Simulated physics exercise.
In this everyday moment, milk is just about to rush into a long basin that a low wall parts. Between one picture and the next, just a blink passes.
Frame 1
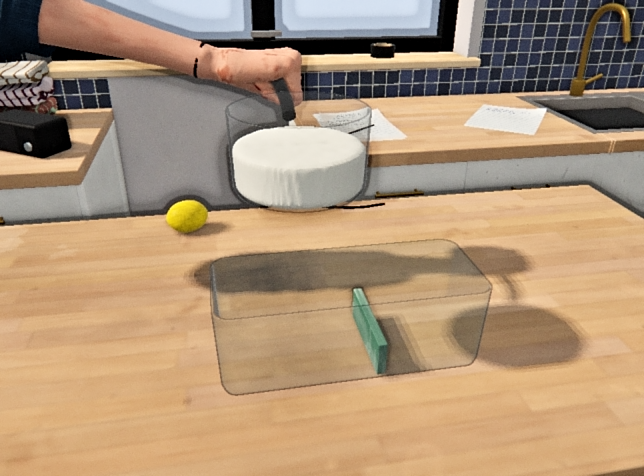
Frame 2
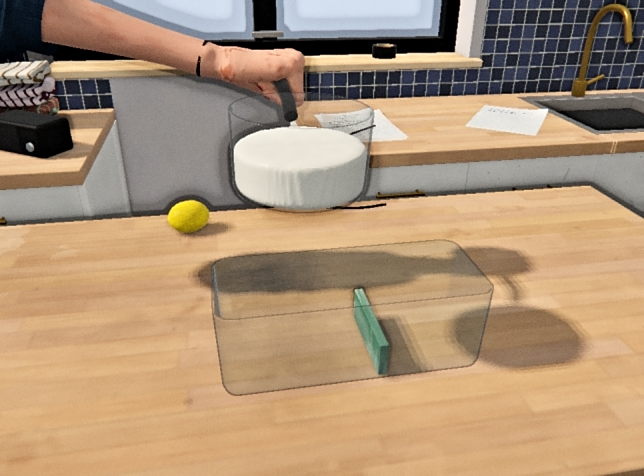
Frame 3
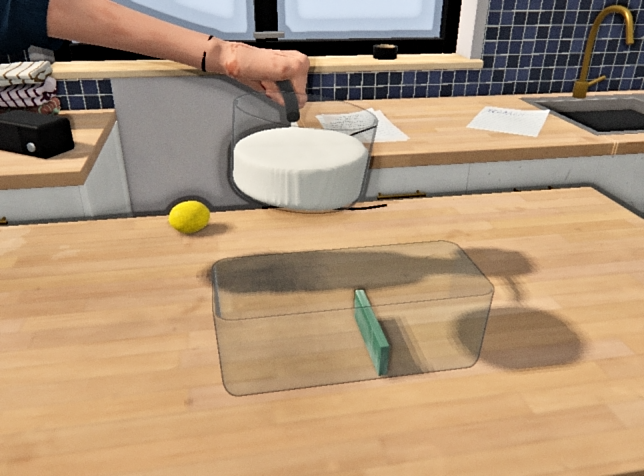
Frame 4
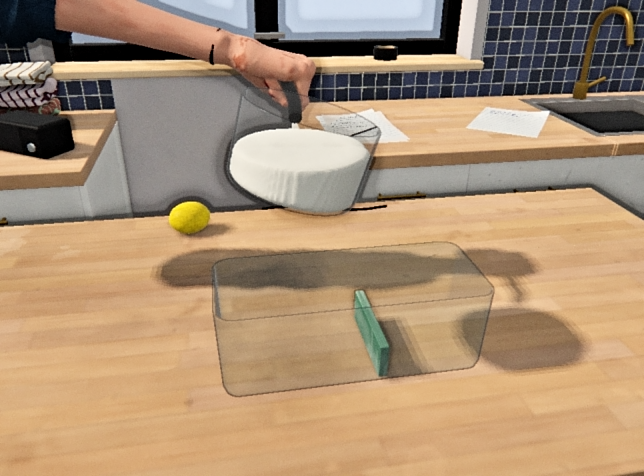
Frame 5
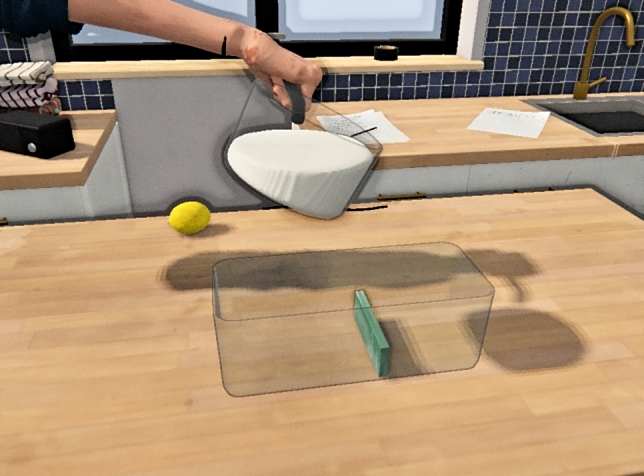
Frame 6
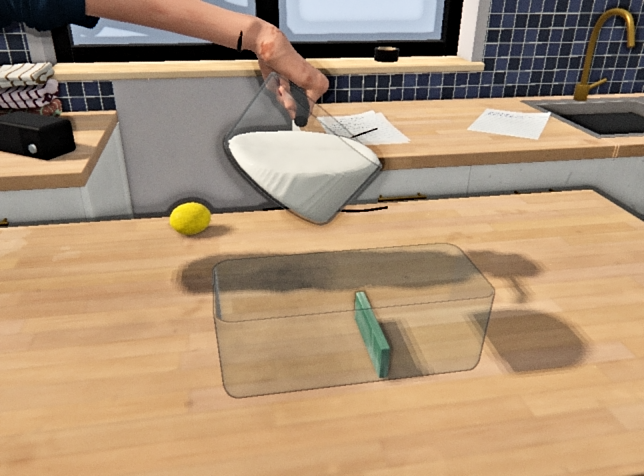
In a kitchen, a hand holds a clear container of milk above a wooden counter, behind a long transparent basin with a low green wall and near a lemon, then tilts the container steadily further to the right.
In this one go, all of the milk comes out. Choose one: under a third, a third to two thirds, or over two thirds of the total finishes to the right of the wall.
Over two thirds finishes to the right of the wall.
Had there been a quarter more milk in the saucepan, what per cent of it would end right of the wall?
80 %.
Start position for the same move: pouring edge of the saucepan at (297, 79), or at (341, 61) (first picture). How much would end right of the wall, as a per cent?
It comes to 10 % the first time and 65 % the second.
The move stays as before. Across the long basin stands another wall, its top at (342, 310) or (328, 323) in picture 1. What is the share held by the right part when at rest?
Try 1: Some 95 %; try 2: 90 %.
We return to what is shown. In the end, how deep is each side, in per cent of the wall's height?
Once still, it is 10 % on the left and 90 % on the right.
A moment on, the saucepan is tipped on its side and 38 per cent is still to pour, 0 is left of the wall and 20 right of it.
Next, the saucepan is tipped right over and 10 per cent is still to pour, 7 is left of the wall and 69 right of it.
Then the saucepan is tipped right over and 1 per cent is still to pour, 12 is left of the wall and 84 right of it.
Later the saucepan is tipped right over and 0 per cent is still to pour, 13 is left of the wall and 86 right of it.
At rest 14 per cent lies left of the wall, 86 right of it and 1 outside.
